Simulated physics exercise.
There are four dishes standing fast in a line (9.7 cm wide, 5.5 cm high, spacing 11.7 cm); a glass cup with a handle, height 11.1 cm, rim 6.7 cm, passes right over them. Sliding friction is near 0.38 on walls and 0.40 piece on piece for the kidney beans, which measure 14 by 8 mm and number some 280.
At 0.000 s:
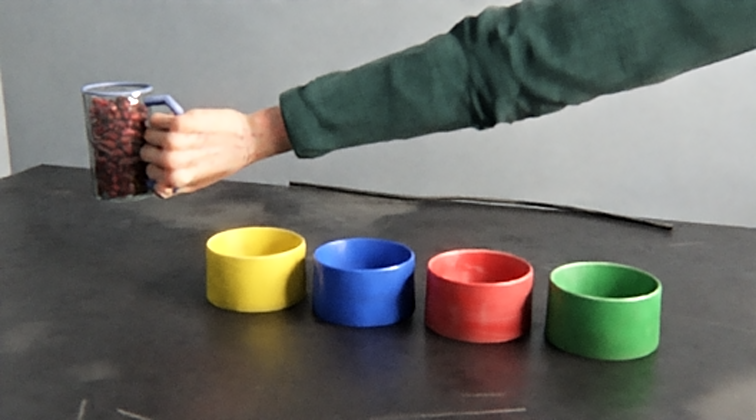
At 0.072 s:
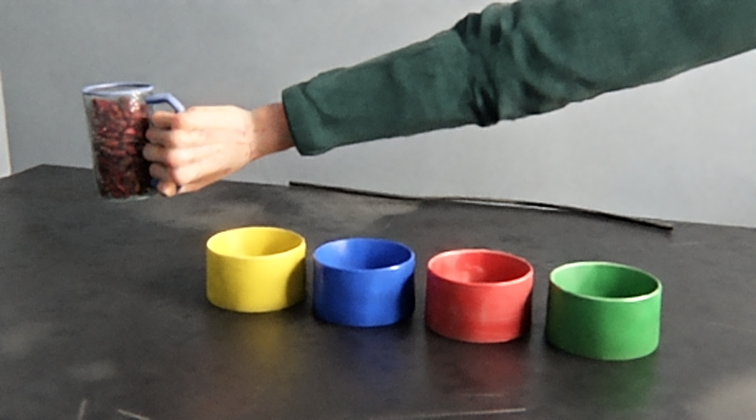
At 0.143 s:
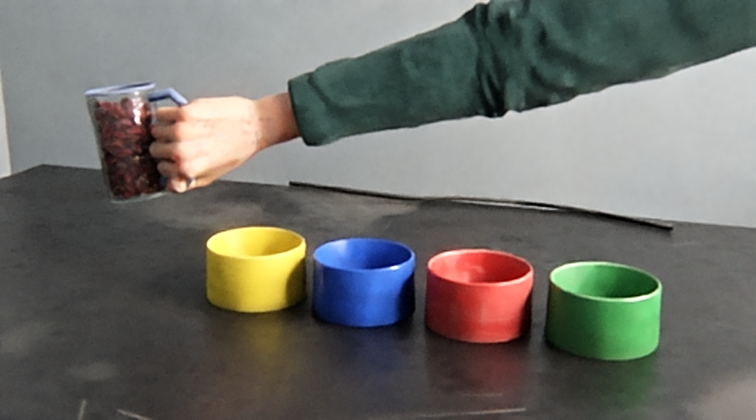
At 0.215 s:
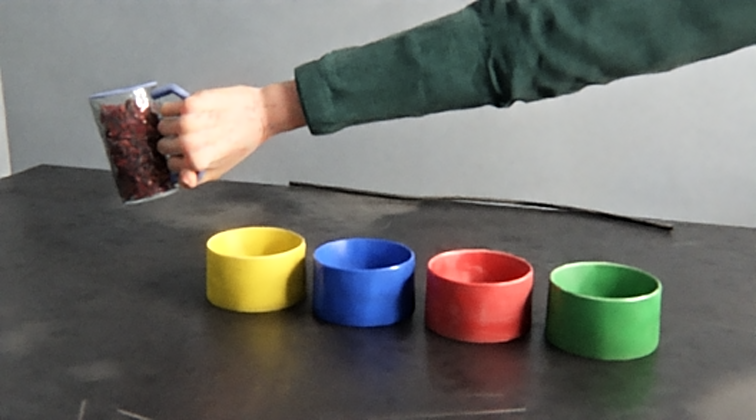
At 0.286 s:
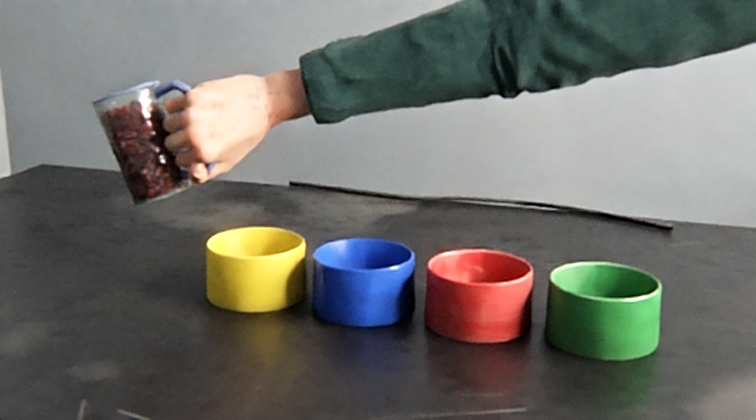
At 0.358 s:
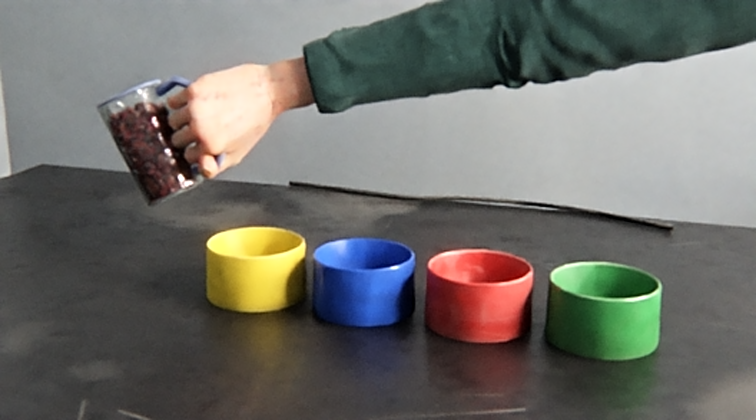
On a dark tabletop, a hand tilting a glass cup of dark red pieces while moving it slightly right, near four colourful dishes.
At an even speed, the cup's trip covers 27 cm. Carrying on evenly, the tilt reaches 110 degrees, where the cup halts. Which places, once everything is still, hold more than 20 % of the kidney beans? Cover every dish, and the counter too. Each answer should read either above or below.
Red - below, blue - below, green - below, yellow - above, counter - above.
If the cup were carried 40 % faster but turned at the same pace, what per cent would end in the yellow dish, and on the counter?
Shares: Yellow 60, counter 40.
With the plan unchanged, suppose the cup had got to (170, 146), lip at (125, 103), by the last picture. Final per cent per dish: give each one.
Kept per dish: Red = 0, blue = 0, green = 0, yellow = 50.
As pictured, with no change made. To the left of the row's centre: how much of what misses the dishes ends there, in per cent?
Roughly 100 per cent of them.
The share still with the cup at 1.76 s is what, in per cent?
Around 35 percent.
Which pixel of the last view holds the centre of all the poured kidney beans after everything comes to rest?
My guess is close to (255, 283).
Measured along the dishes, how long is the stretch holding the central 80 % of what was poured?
Close to 17 centimetres along the dishes.
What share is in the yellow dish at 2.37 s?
About 60 per cent by then.
After 1.20 s, tilt 99 degrees; cup holds 95 %.
Then, at 1.76 s, tilt 110 degrees; cup holds 35 %, yellow 40 %.
After 2.37 s, tilt 110 degrees; cup holds 10 %, yellow 60 %.
At rest (3.5 s), red 0 %, blue 0 %, green 0 %, yellow 60 %, counter 40 %.
